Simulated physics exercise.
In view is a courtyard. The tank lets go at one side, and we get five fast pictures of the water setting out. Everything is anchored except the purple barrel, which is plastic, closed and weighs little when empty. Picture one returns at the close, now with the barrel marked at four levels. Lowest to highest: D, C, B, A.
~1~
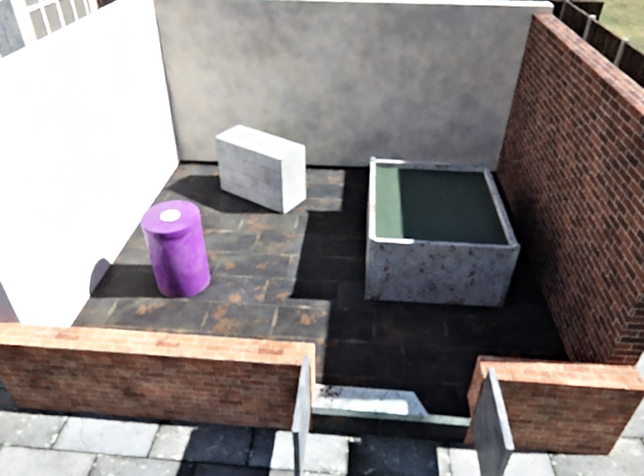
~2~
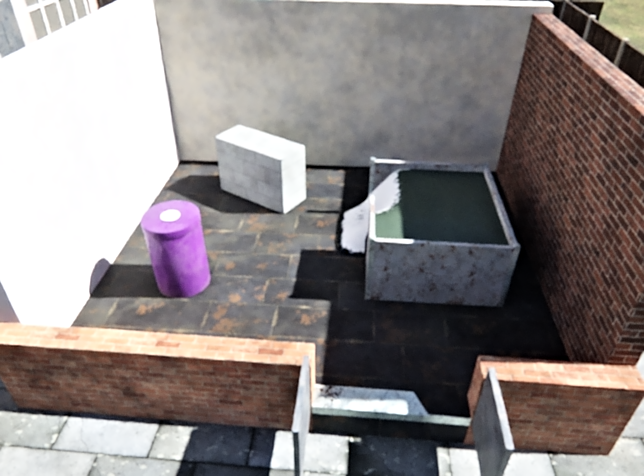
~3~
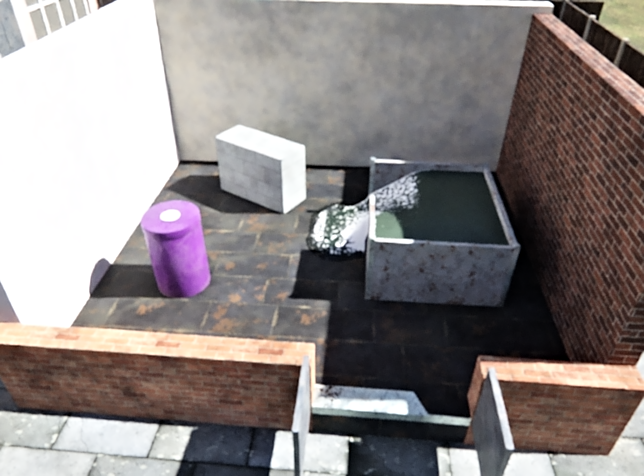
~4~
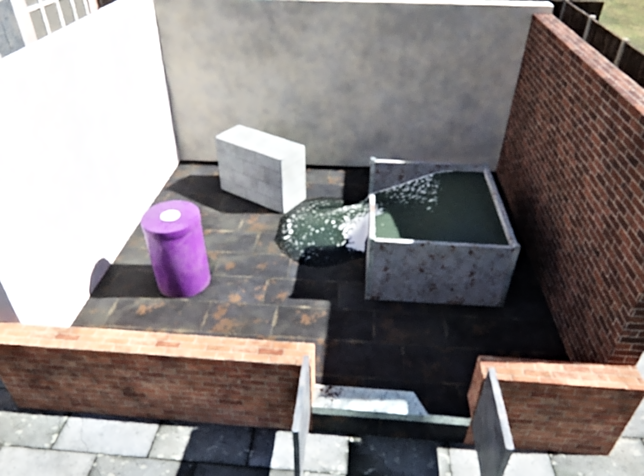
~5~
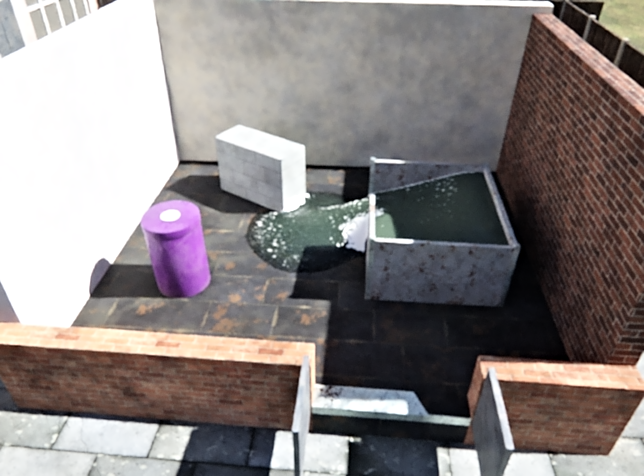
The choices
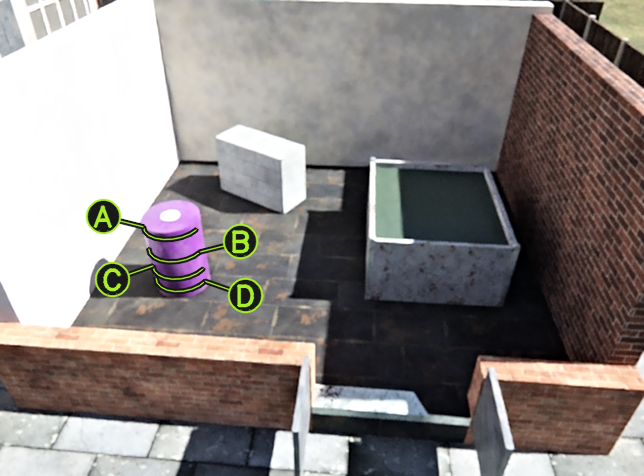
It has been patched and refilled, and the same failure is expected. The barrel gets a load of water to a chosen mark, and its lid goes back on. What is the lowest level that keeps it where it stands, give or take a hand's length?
Line C.
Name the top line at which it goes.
The answer is D.
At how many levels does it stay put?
Three of the four.
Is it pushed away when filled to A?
No.
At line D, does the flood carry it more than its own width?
Yes, clearly.
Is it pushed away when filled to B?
No, that is safe.
On the marked copy, A at (163, 239); B at (168, 261); C at (172, 279); D at (174, 291); from the bottom up D, C, B, A.
With A, it does not move.
With B, it does not move.
With C, it does not move.
With D, it is pushed about 3 times its own width away.
